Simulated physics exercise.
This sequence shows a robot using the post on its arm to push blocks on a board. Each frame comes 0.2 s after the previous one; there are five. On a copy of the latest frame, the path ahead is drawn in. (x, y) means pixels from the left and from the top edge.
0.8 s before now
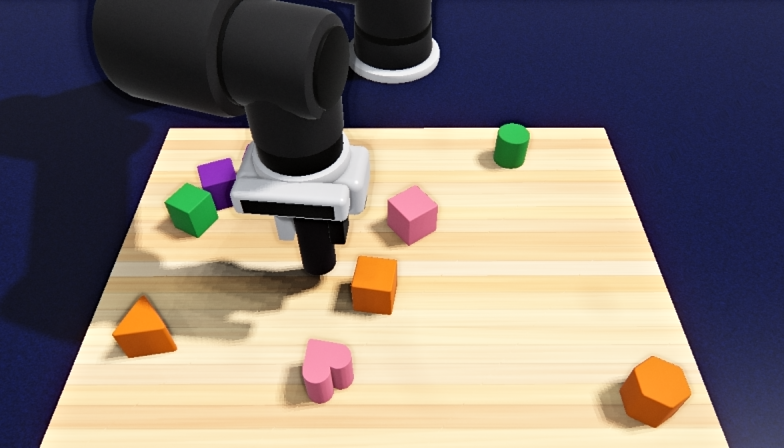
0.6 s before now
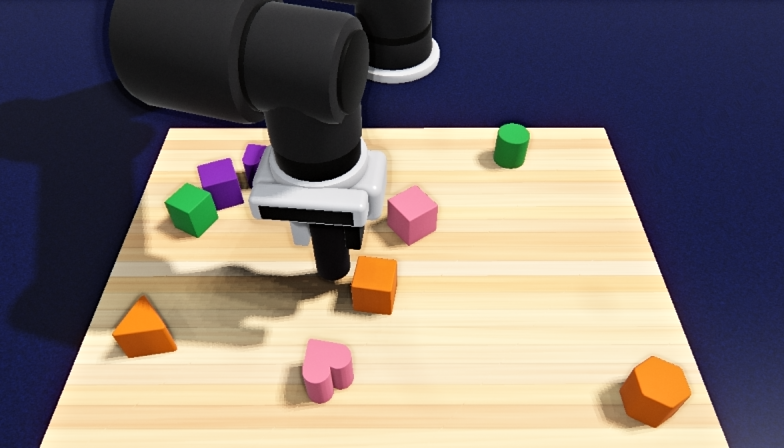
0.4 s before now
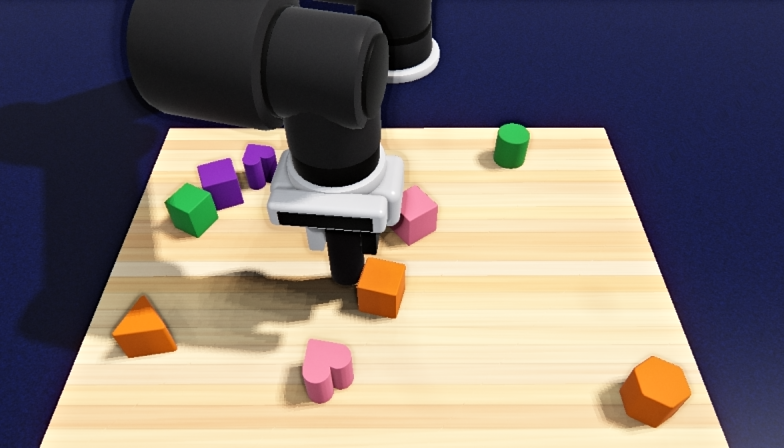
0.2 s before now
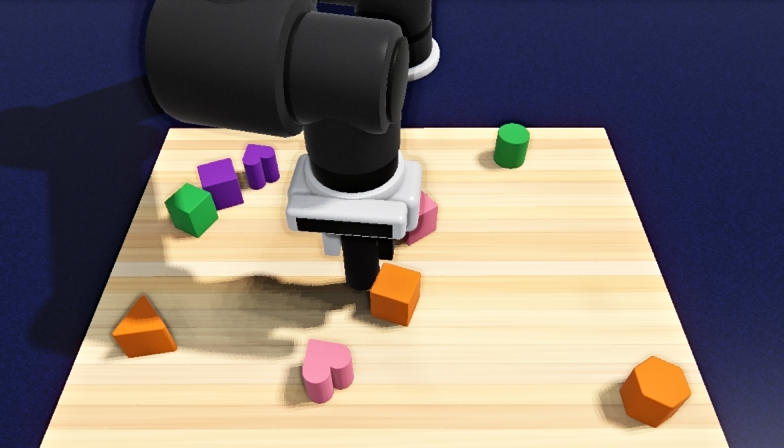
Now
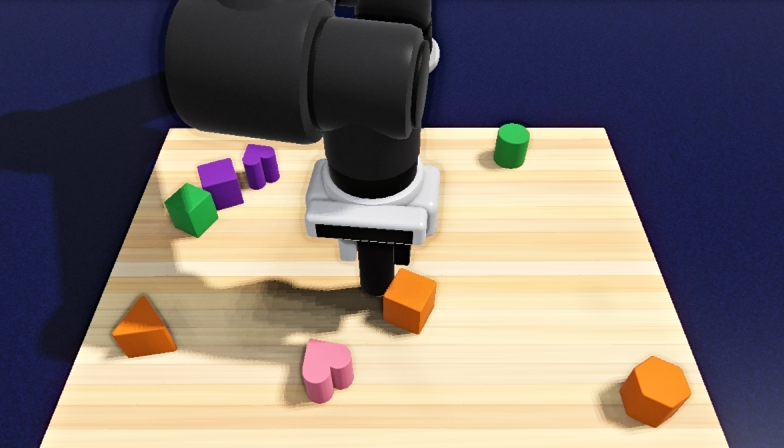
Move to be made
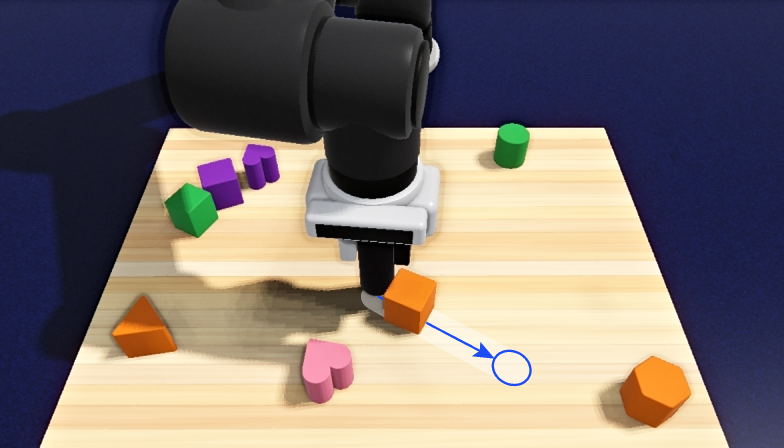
The clip opens on a robot arm with its black post lowered over a wooden board of colored blocks, just left of an orange cube. The post slides right until it meets the cube, then pushes it a short way right and slightly toward the viewer, while the other blocks stay still.
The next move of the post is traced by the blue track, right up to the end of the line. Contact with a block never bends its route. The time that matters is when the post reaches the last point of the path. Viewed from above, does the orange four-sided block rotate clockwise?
It seems so.
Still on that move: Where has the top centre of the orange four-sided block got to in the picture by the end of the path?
Its top middle: (556, 371).
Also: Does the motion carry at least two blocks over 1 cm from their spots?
No, that is not what happens.
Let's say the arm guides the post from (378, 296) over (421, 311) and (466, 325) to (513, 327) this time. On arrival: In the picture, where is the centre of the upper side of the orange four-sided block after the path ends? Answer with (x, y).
That would be at about pixel (508, 340).
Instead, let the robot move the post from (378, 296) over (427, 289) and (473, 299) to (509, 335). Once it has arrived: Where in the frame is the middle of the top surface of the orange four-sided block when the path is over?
Its top middle will sit at (443, 299).
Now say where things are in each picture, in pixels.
In the first frame, post's lower end (320, 263); orange four-sided block (374, 273); pink four-sided block (413, 202).
In the second frame, post (334, 267); blocks still.
In the third frame, post (348, 272); orange four-sided block (382, 275).
In the fourth frame, post (363, 277); orange four-sided block (396, 282).
In the fifth frame, post (377, 282); orange four-sided block (410, 289); pink four-sided block hidden.
Drawn move, from (378, 296) to (512, 368).
On the path given first. One third of the way, post (421, 306); orange four-sided block (456, 315).
Two thirds of the way, post (467, 330); orange four-sided block (505, 342).
At the end, post (516, 355); orange four-sided block (556, 371), turned 20° clockwise; pink four-sided block still.
